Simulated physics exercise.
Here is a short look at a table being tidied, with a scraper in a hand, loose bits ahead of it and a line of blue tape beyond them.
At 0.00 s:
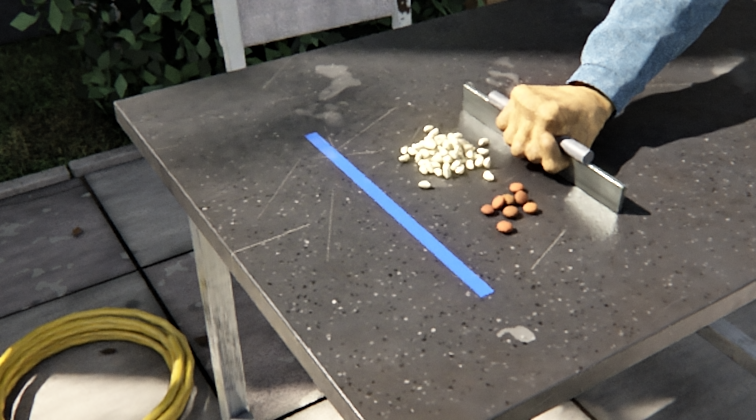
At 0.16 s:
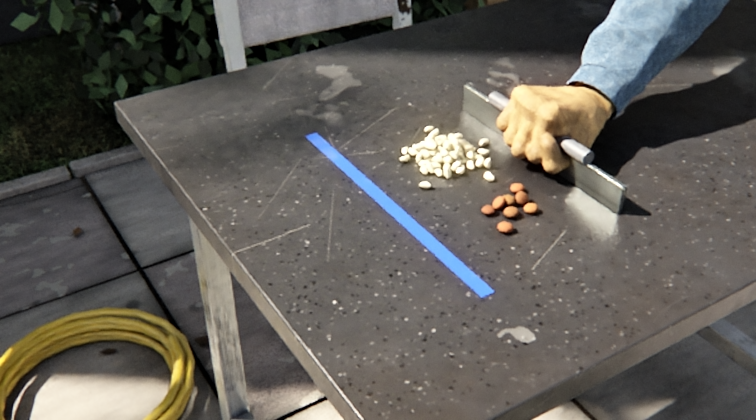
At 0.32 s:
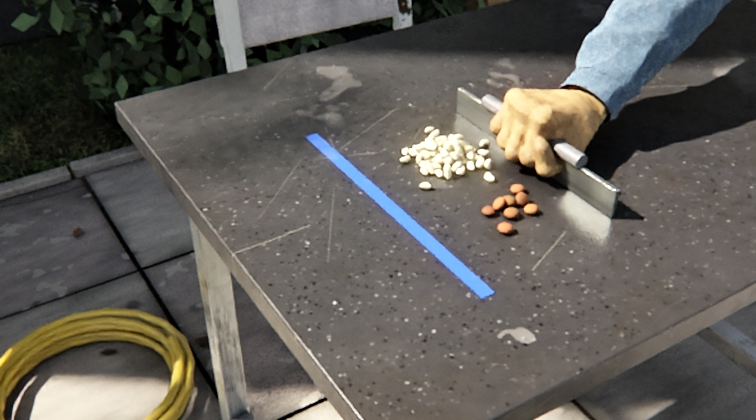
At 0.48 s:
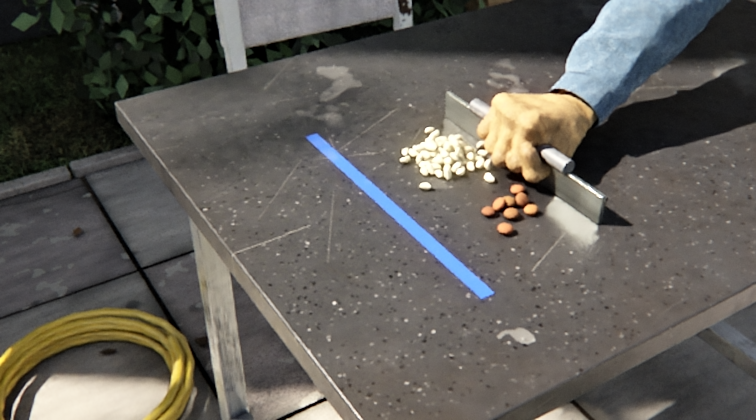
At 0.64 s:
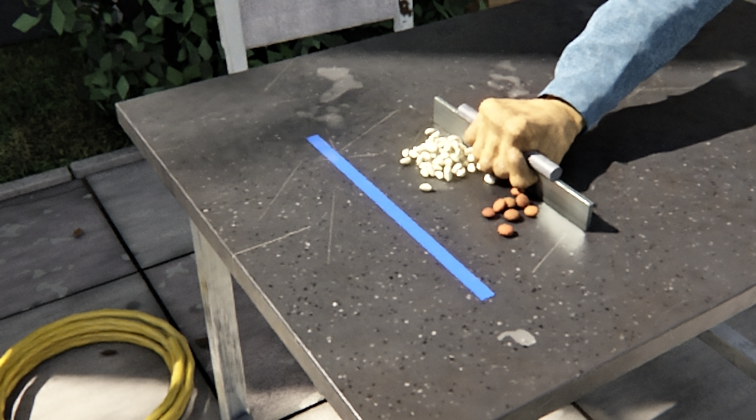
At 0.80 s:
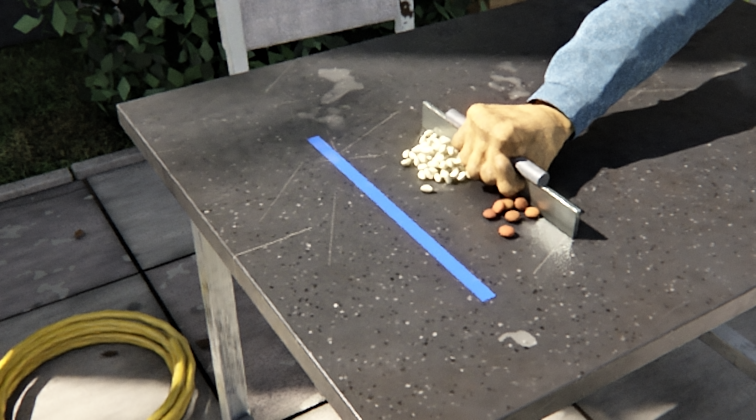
A gloved hand resting a metal scraper on a dark table, then sliding it left into white beans and a few brown pieces.
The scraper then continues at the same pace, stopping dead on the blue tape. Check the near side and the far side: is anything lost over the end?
Near portion: Nothing lost. Far portion: Nothing lost.
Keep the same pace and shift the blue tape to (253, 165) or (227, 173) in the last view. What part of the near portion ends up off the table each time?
About 0 % and 0 %.
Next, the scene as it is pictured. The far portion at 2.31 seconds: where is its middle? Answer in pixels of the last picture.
I'd point at about (341, 194).
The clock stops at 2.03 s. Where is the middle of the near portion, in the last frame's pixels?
Centre: About (412, 247).
By 1.40 s, scraper still moving, near (441, 169); near portion all on the table, its front near (451, 233); far portion all on the table, its front near (376, 189).
By 2.03 s, scraper stopped at the blue tape; near portion all on the table, its front near (396, 255); far portion all on the table, its front near (321, 208).
When it is over (2.5 s), scraper stopped at the blue tape; near portion all on the table, its front near (396, 255); far portion all on the table, its front near (321, 208).
